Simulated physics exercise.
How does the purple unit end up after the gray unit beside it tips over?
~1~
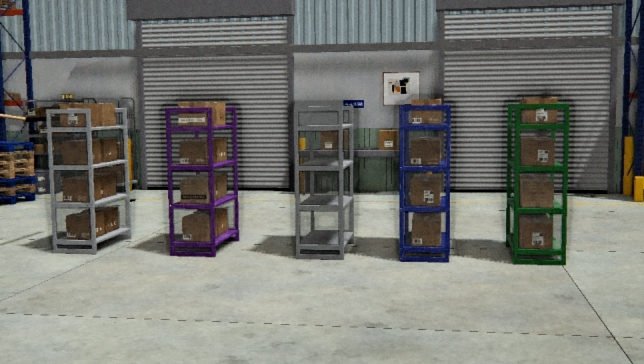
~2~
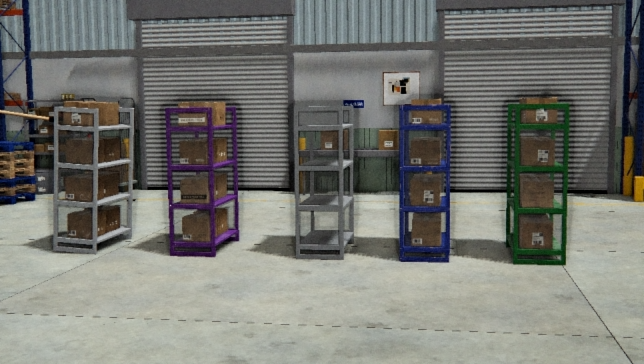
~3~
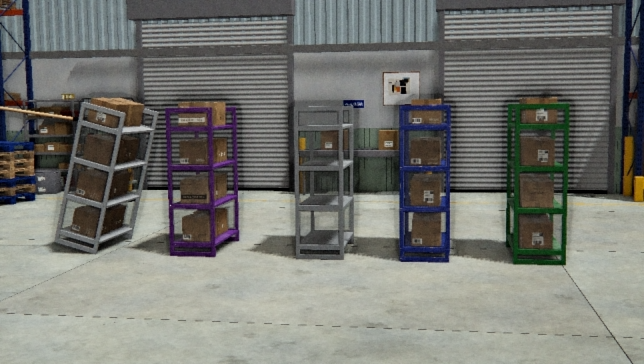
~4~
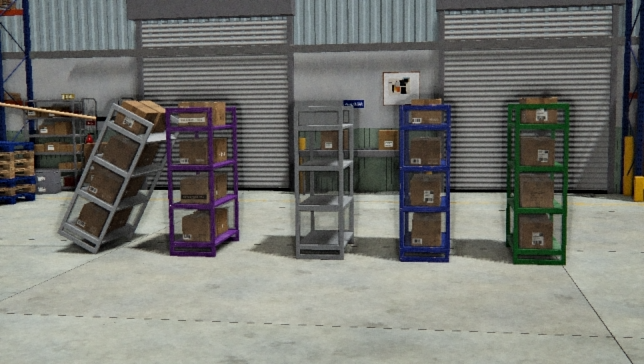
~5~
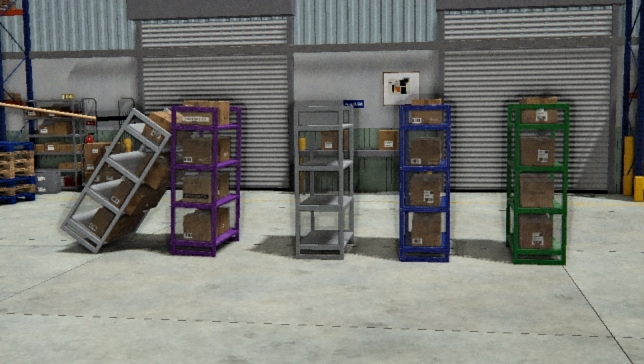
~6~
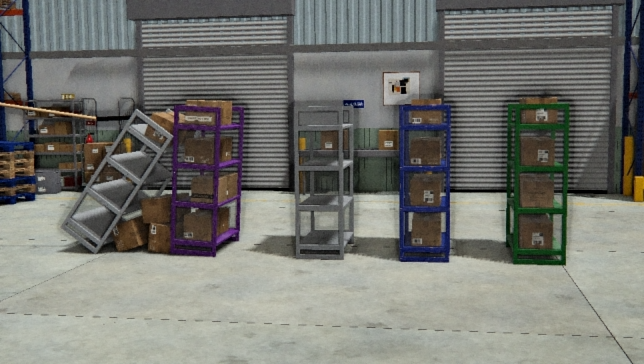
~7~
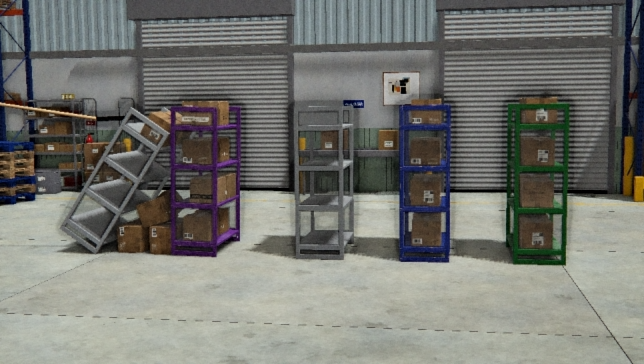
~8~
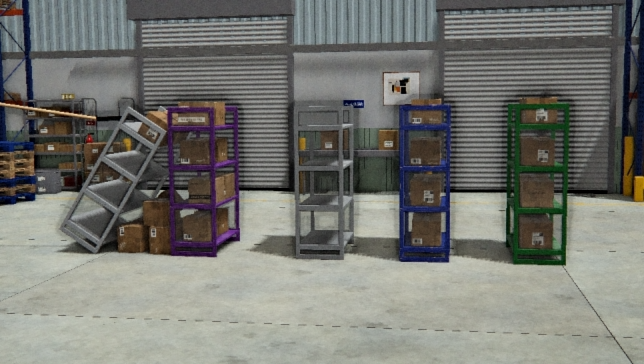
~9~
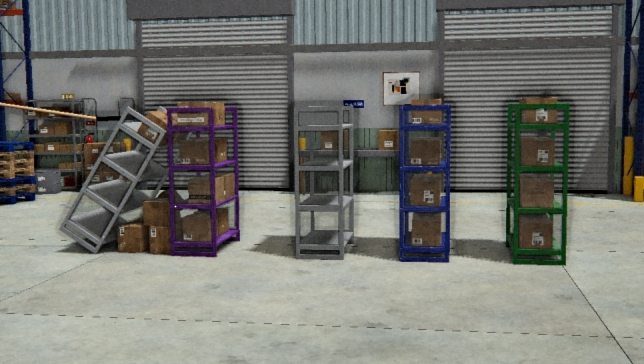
The purple unit remains upright, with the tilted gray unit leaning against it and spilled cartons at its base.
